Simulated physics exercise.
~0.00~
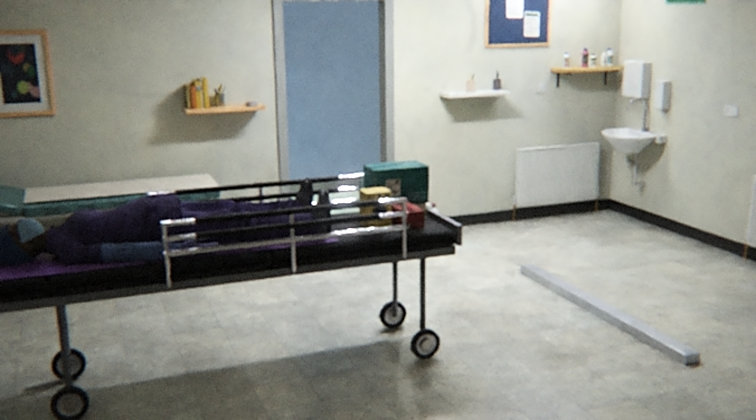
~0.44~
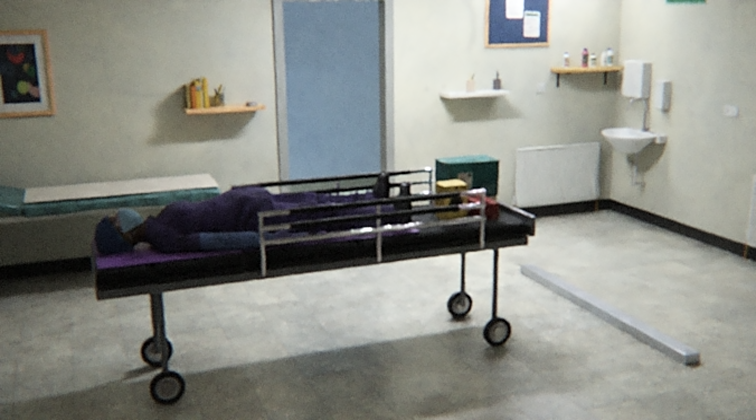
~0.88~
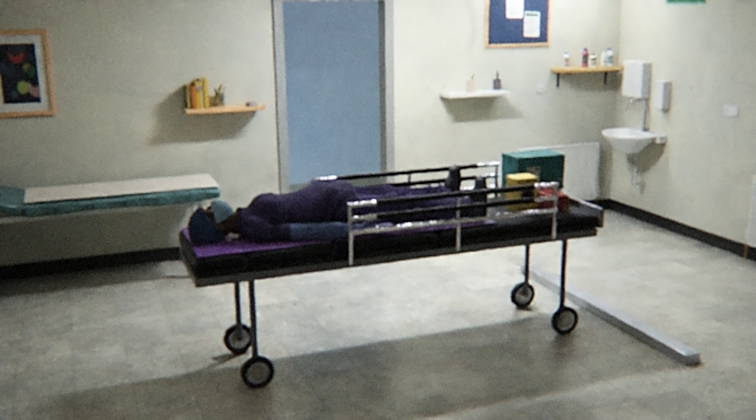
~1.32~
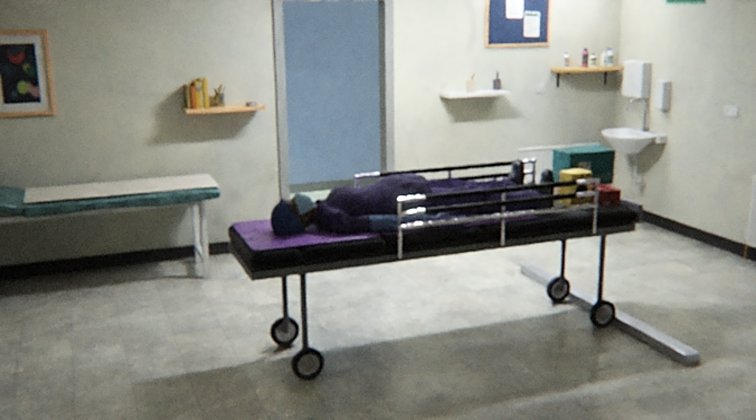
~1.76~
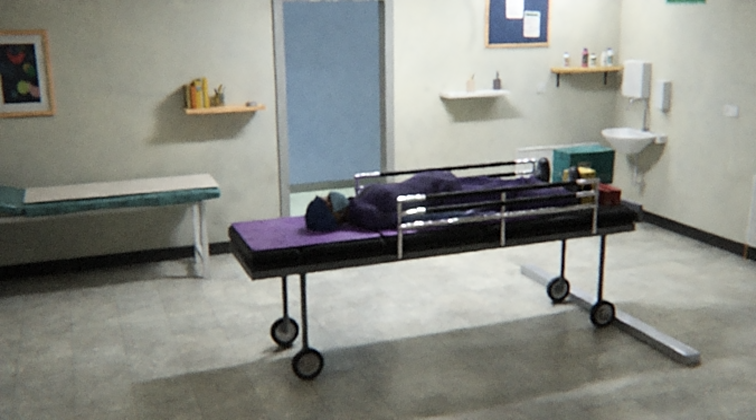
A wheeled ward trolley carries a limp figure in dark purple, head to the left, across a grey-floored medical room seen from a fixed, slightly raised side view. Behind it are a blue door, a teal-topped couch, shelves and a corner sink, and a pale sill lies on the floor at the right. The trolley rolls rightward, with a teal holdall, yellow pump and red glove box near its foot end. Its leading wheels reach the sill and it stops. The sleeper slides farther toward the foot, baring more purple mattress, while the teal, yellow and red items remain aboard.
